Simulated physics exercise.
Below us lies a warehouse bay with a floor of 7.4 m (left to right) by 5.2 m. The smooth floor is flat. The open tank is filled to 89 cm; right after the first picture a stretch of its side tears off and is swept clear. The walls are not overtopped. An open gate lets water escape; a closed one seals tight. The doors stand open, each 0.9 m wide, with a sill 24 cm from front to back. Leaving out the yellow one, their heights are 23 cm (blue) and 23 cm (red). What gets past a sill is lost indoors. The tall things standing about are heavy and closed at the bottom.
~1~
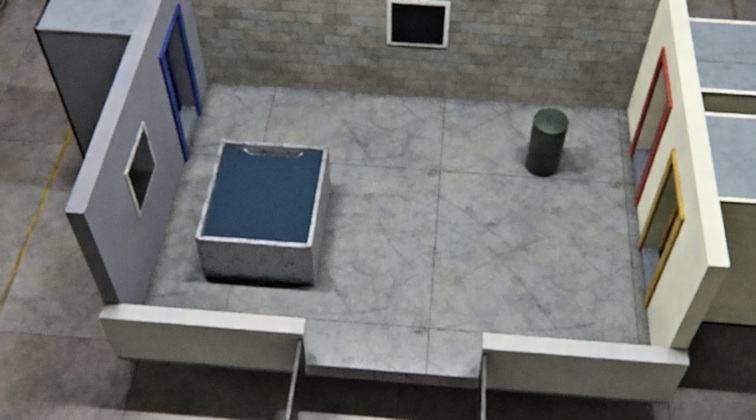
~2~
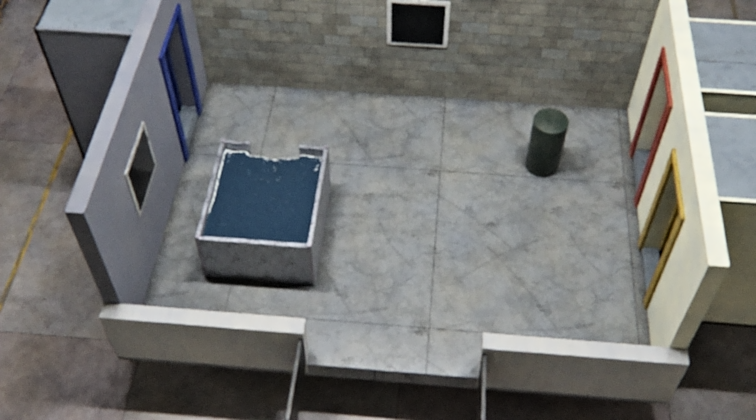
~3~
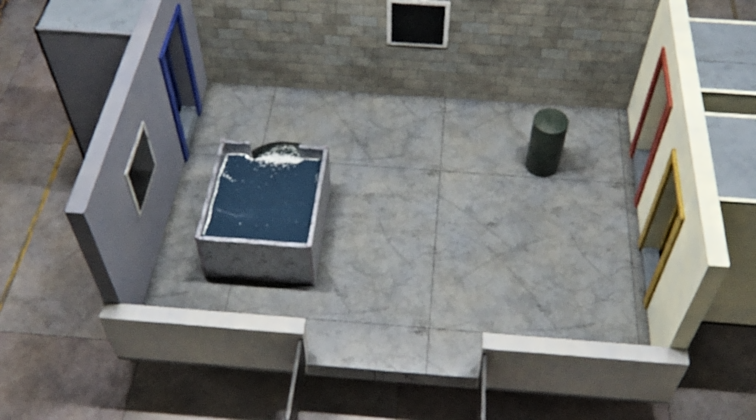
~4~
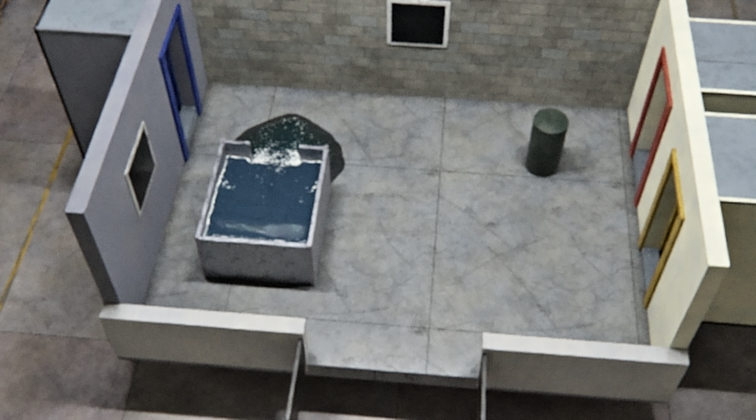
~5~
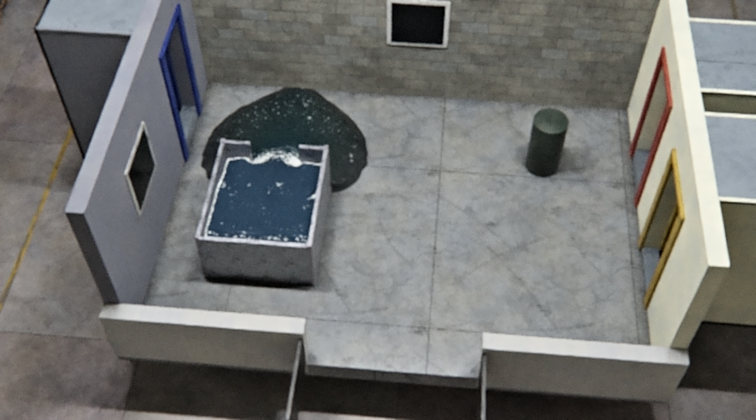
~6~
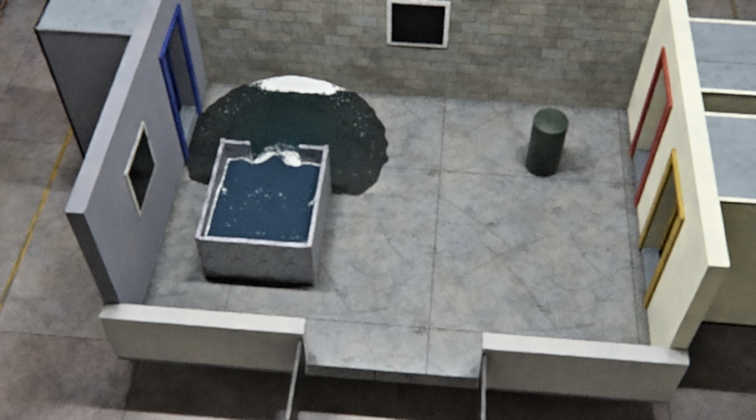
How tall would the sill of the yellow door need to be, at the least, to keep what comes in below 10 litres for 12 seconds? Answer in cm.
Some 9 cm above the ground.
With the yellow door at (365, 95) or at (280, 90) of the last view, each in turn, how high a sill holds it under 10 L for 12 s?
Roughly 25 and 36 cm.
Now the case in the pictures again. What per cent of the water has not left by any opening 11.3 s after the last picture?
About 92 per cent.
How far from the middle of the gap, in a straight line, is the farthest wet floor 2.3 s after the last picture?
About 6.2 m.
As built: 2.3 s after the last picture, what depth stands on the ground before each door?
Depths in cm: Yellow 0, blue 15, red 7.
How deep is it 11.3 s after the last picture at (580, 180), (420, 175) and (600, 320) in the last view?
Roughly 7, 6 and 8 cm, in turn.
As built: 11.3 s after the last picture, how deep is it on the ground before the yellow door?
Roughly 9.0 cm deep.
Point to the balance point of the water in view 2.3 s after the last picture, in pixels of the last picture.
Around (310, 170).
Then, 0.7 s after the last picture water covers 20 % of the floor, deepest (50 cm) near (207, 88); it has not reached the yellow door.
Then, 2.3 s after the last picture water covers 40 % of the floor, deepest (27 cm) near (280, 180); it has not reached the yellow door.
Then, 11.3 s after the last picture water covers 100 % of the floor, deepest (11 cm) near (624, 187); 9 cm at the yellow door, 10 litres in over its 9 cm sill.
At the yellow door as built, the water peaked near 13 cm, 9.5 s after the last picture.
Run again over the same 12 s with other heights there, 15 litres in over 8 cm, 3 litres over 11 cm. The limit of 10 litres is kept from about 9 cm up.
